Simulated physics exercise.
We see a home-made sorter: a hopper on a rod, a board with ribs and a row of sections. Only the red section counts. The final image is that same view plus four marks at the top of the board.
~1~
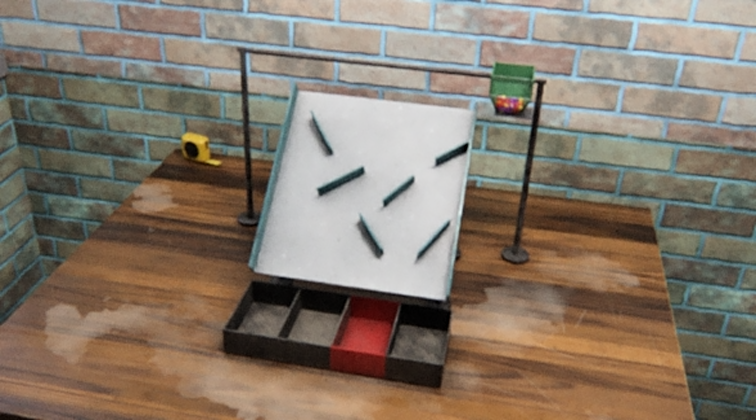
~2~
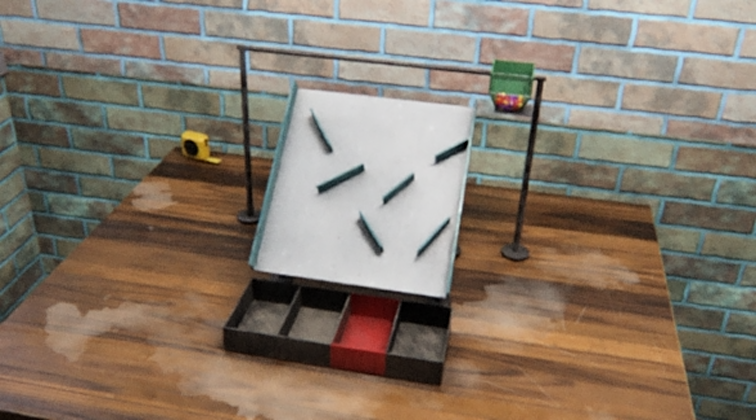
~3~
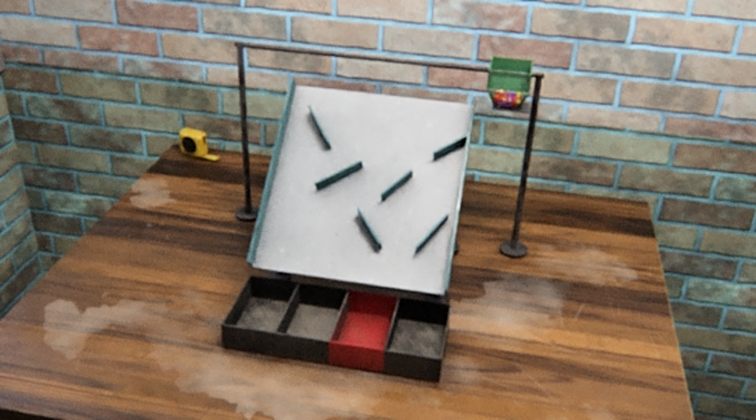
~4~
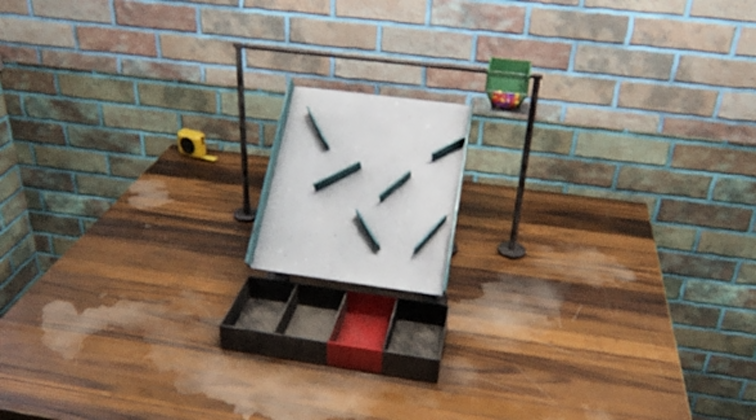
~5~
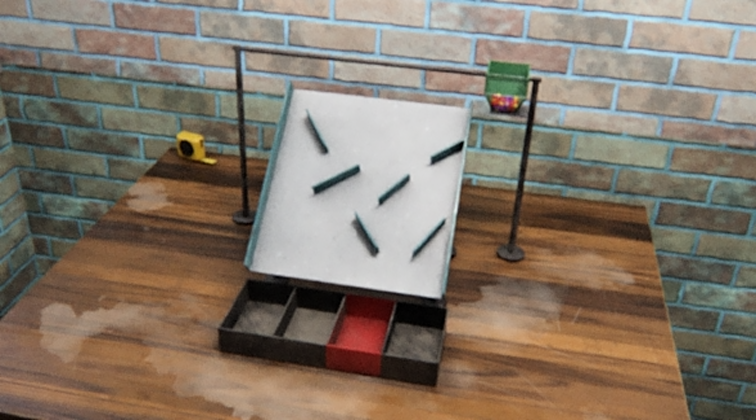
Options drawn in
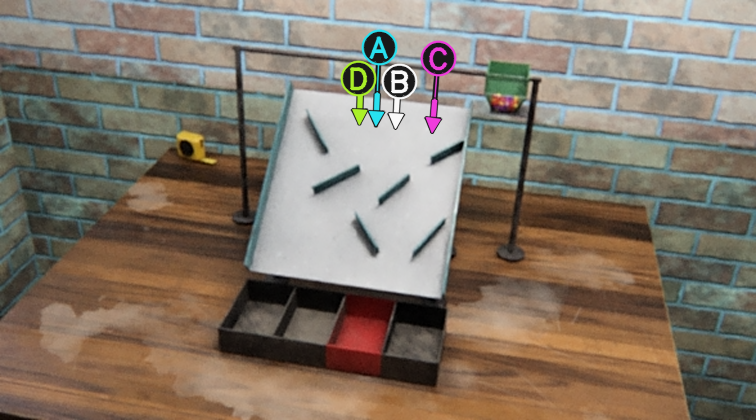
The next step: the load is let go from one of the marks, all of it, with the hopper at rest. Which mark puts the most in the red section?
C.
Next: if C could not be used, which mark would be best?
B.
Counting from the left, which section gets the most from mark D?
The first.
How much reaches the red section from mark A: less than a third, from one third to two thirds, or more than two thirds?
It is less than a third.
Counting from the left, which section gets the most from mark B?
The fourth from the left.
On the marked copy, mark A meets the board at (376, 120); mark B meets the board at (395, 123); mark C meets the board at (432, 127); mark D meets the board at (359, 119).
If A is chosen, a small part in the red section, most in other sections, a small part outside the box.
If B is chosen, about a quarter in the red section, about two thirds in other sections, a small part outside the box.
If C is chosen, about a third in the red section, about half in other sections, a small part outside the box.
If D is chosen, none in the red section, most in other sections, a small part outside the box.
